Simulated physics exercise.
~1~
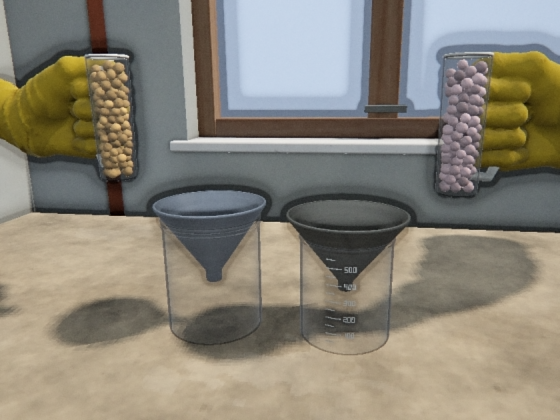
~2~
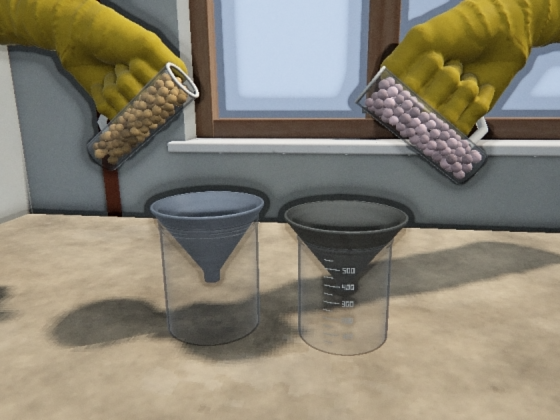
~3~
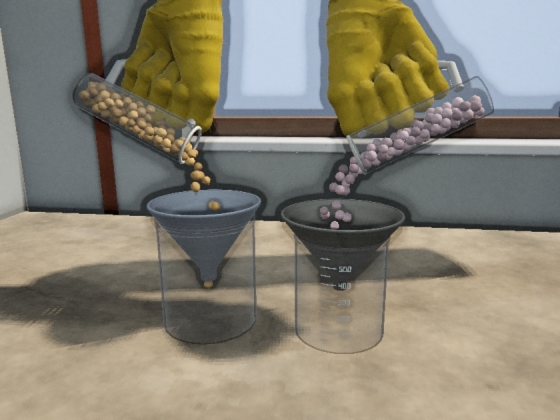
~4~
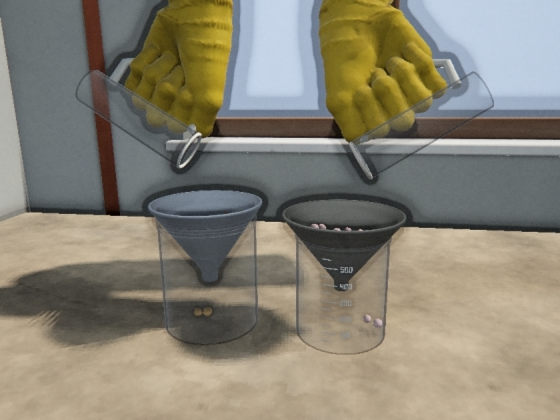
Gloved hands tip orange and pink beads into two funnels, and only a few drop through.
